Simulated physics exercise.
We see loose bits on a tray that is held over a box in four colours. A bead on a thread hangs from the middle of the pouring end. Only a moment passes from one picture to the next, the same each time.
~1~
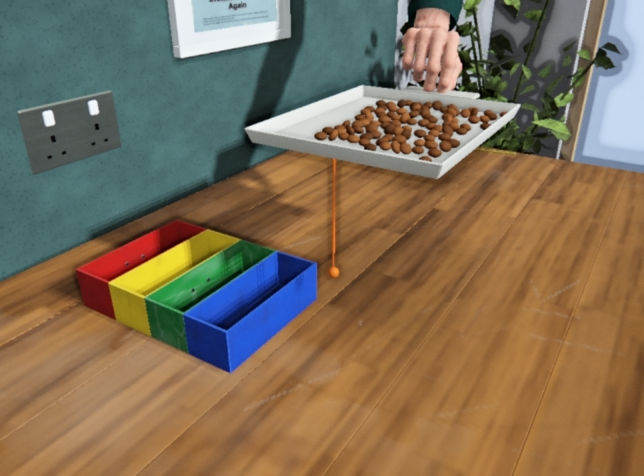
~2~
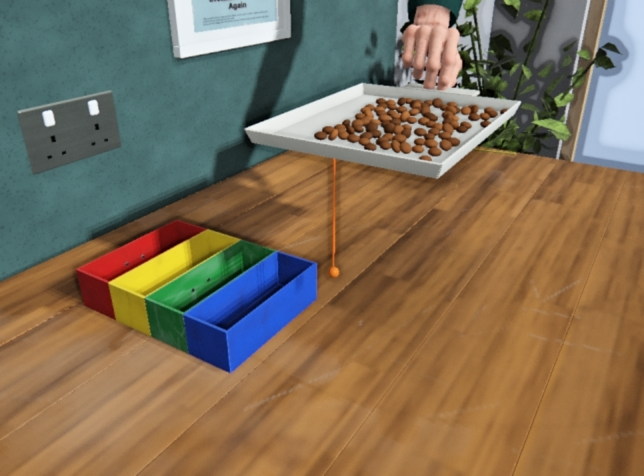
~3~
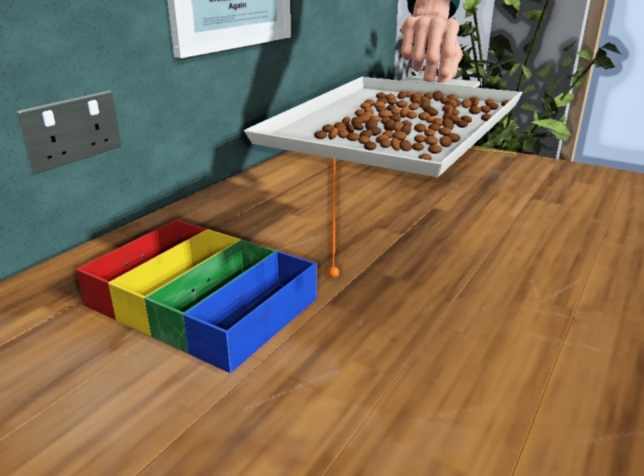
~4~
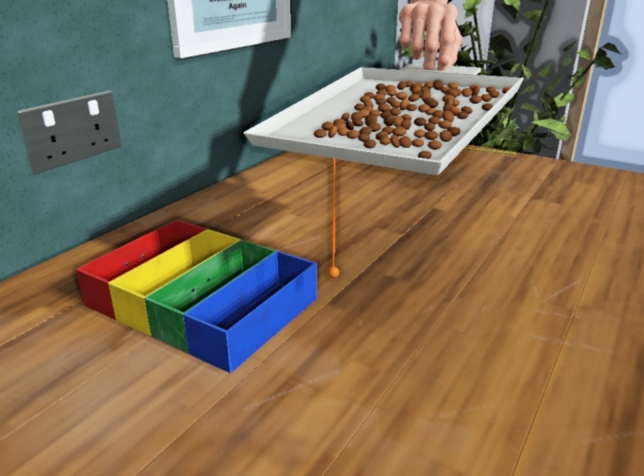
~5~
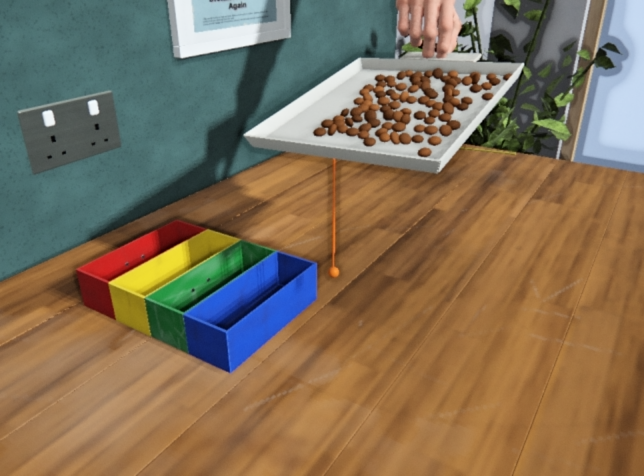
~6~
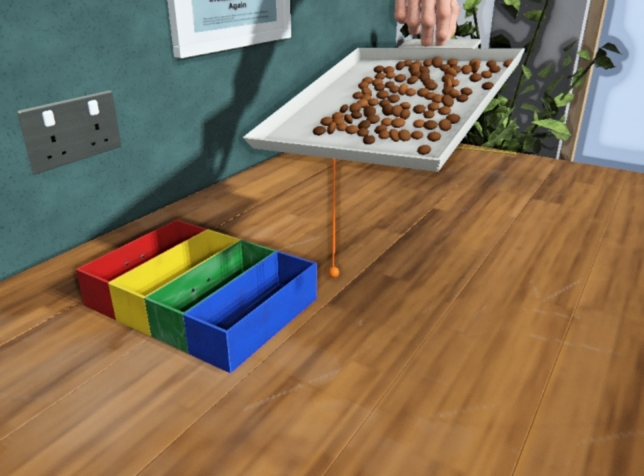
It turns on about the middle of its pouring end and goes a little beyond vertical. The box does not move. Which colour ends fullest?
The blue cell gets the most.
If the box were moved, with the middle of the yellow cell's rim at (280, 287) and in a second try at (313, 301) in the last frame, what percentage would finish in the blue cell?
In turn 0 and 0 in a hundred.
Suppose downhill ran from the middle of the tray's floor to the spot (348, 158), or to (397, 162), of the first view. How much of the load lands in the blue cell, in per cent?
Near 10 % and 0 %.
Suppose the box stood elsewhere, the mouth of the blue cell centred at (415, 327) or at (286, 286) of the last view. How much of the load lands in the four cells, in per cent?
About 70 and 70 per cent.
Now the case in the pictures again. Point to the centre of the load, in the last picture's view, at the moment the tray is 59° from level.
Around (303, 143).
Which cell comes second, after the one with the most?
Next in line is the green one.
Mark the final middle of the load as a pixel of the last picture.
Around (258, 324).
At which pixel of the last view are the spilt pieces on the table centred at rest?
Near (309, 351).
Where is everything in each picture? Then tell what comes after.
In the first picture, corners of the pouring end at (252, 128) and (439, 162), level; middle of the load at (412, 122), bits of dog kibble; bead on its thread at (333, 272); red cell at (96, 291); yellow cell at (130, 305); green cell at (167, 321); blue cell at (207, 339).
In the second picture, corners of the pouring end at (252, 128) and (439, 162), level; middle of the load at (412, 120).
In the third picture, corners of the pouring end at (251, 130) and (438, 161), tipped barely, lowest at the left corner; middle of the load at (412, 115).
In the fourth picture, corners of the pouring end at (251, 131) and (438, 159), tipped a little, lowest at the left corner; middle of the load at (412, 108).
In the fifth picture, corners of the pouring end at (250, 133) and (437, 157), tipped a little, lowest at the left corner; middle of the load at (411, 100).
In the sixth picture, corners of the pouring end at (250, 135) and (436, 156), tipped a little, lowest at the left corner; middle of the load at (411, 92); red cell at (96, 291); yellow cell at (130, 305); green cell at (167, 321); blue cell at (207, 339).
Soon after the last picture, tray tipped steeply; most on the tray; about a quarter falling or outside the box.
A little later, tray tipped right over; about a quarter on the tray; about a quarter in the blue cell; about a quarter in the green cell; a stray few in the yellow cell; about a third falling or outside the box.
Later still, tray tipped past a quarter turn; about a third in the blue cell; about a quarter in the green cell; a stray few in the yellow cell; about a third falling or outside the box.
At rest, tray tipped past a quarter turn; about a third in the blue cell; about a quarter in the green cell; a stray few in the yellow cell; none in the red cell; about a third outside the box.
